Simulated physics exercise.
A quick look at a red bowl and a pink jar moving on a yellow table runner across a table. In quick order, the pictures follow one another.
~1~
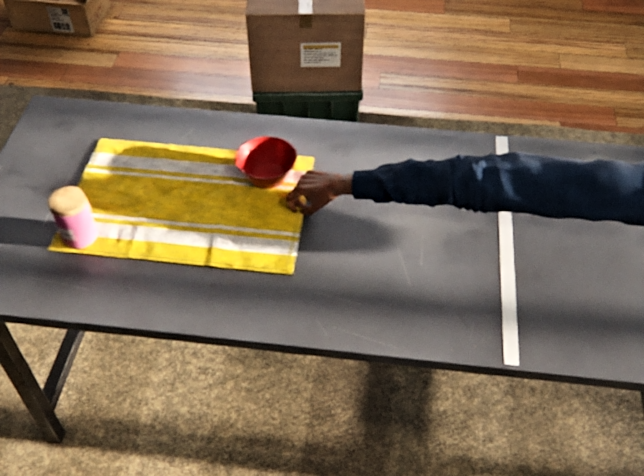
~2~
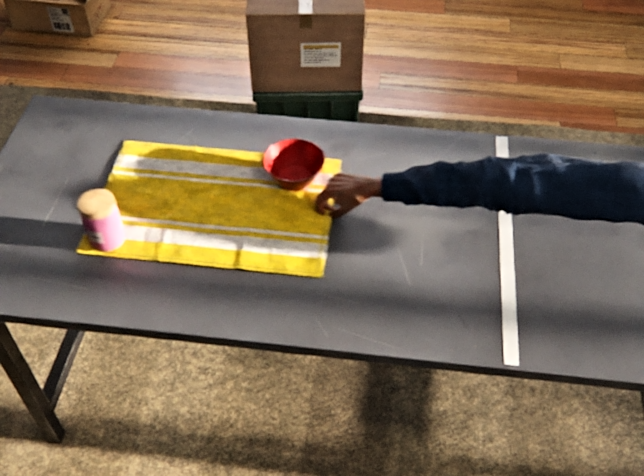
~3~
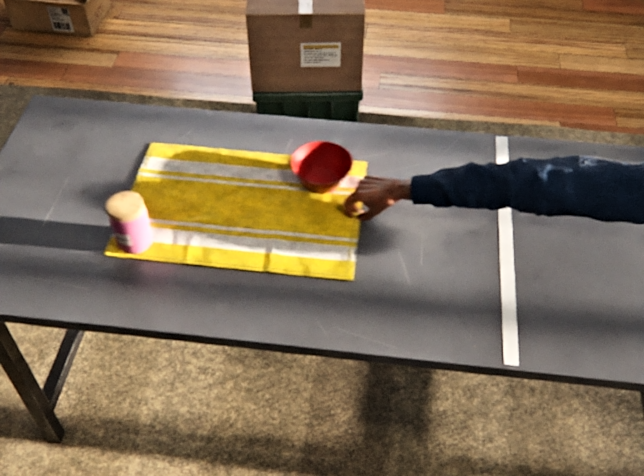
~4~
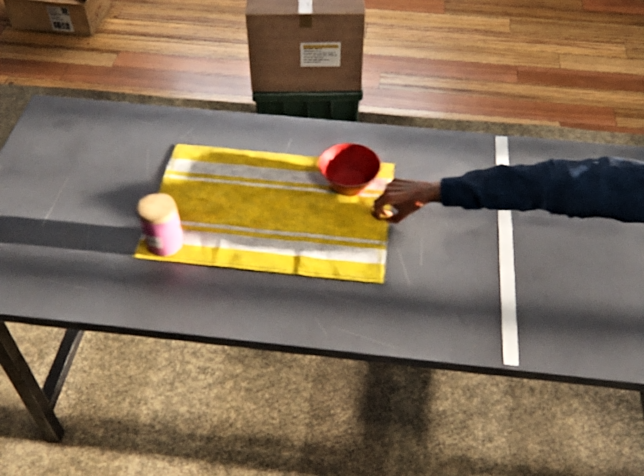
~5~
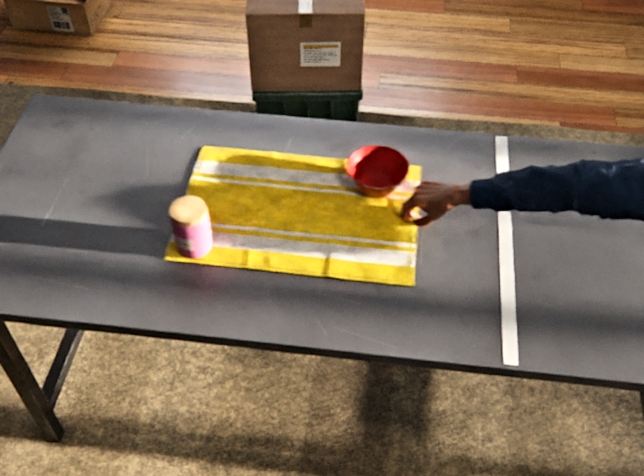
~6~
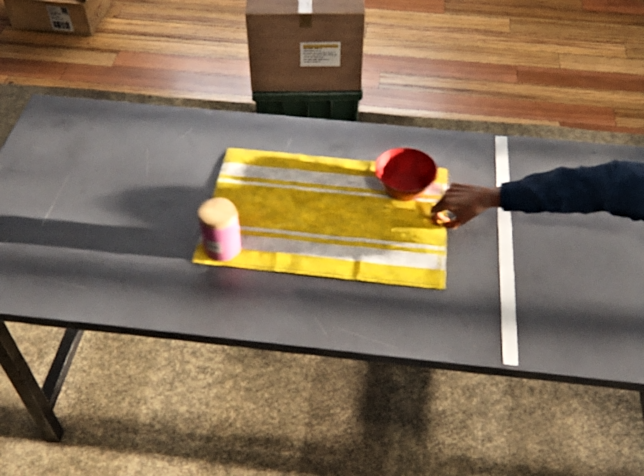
A hand pulling a yellow table runner rightward across a gray table, carrying a red bowl and a pink jar along with it.
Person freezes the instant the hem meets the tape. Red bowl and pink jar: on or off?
Red bowl - off; pink jar - on.
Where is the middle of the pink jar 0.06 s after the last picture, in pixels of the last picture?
(255, 233), roughly.
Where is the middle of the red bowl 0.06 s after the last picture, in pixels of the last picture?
It is roughly at (439, 182).
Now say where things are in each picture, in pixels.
Table runner end (291, 274); red bowl (267, 157); pink jar (67, 199); tape (511, 343), in the first frame.
Table runner end (321, 277), far hem (77, 253); pink jar (96, 202), in the second frame.
Table runner end (352, 280); red bowl (322, 162), in the third frame.
Table runner end (382, 283), far hem (135, 257); pink jar (156, 206), in the fourth frame.
Table runner end (413, 286); red bowl (378, 166), in the fifth frame.
Table runner end (444, 289), far hem (193, 262); red bowl (406, 169); pink jar (217, 211); tape (510, 342), in the sixth frame.
Then, 0.06 s after the last picture, hem short of the tape; red bowl on the cloth near (439, 182); pink jar on the cloth near (255, 233).
Then, 0.17 s after the last picture, hem at the tape; red bowl on the cloth near (496, 187); pink jar on the cloth near (320, 240).
At rest, hem at the tape; red bowl ahead of the hem near (565, 194); pink jar on the cloth near (389, 249). The red bowl leaves the cloth and the pink jar stays on the cloth.
